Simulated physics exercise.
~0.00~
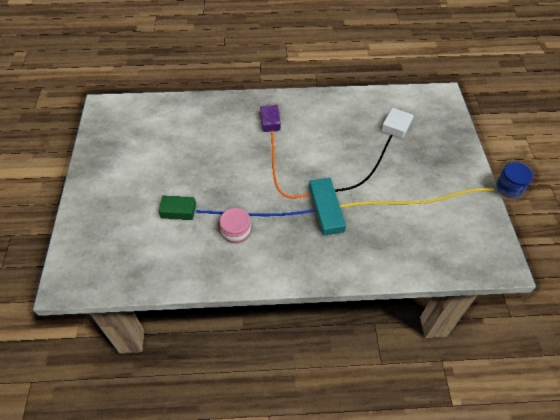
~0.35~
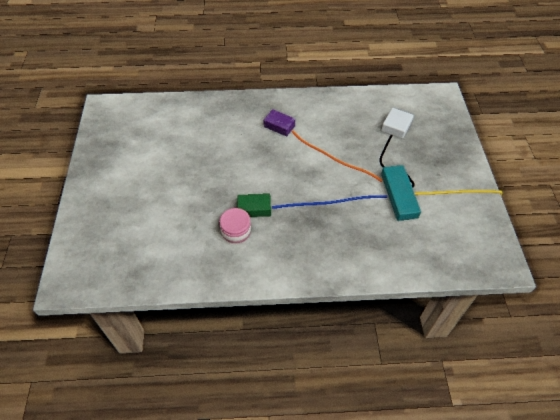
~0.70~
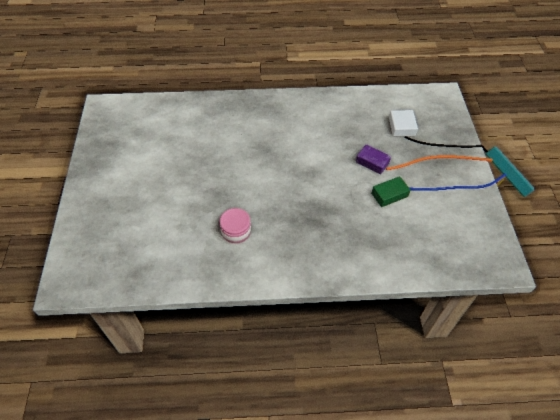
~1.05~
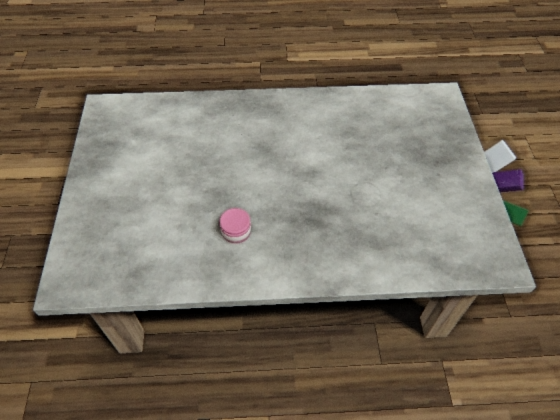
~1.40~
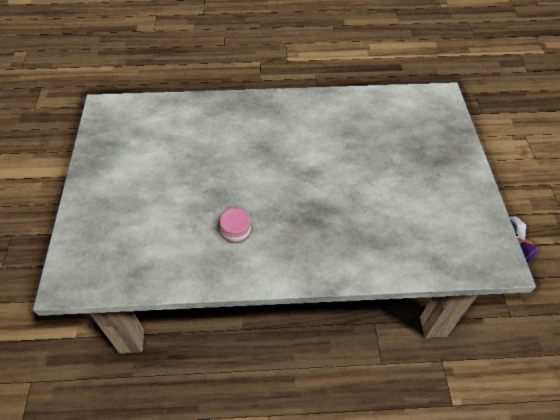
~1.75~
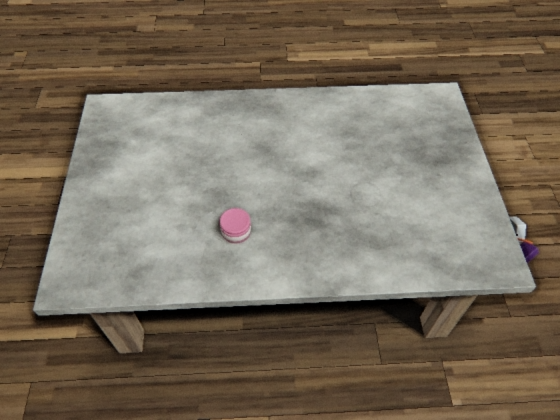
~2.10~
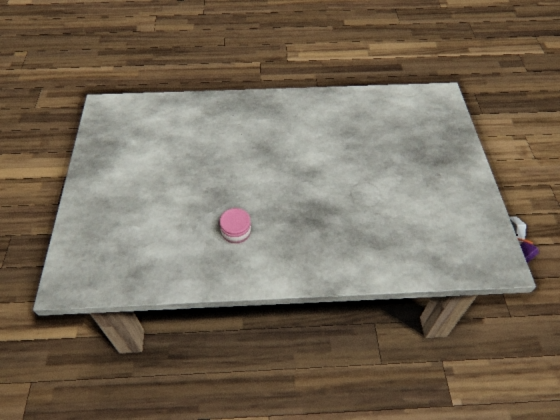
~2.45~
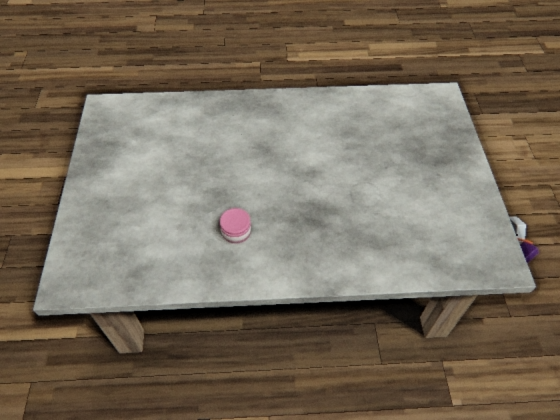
On a stone-topped table, cabled devices slide off the right edge, leaving a pink canister.
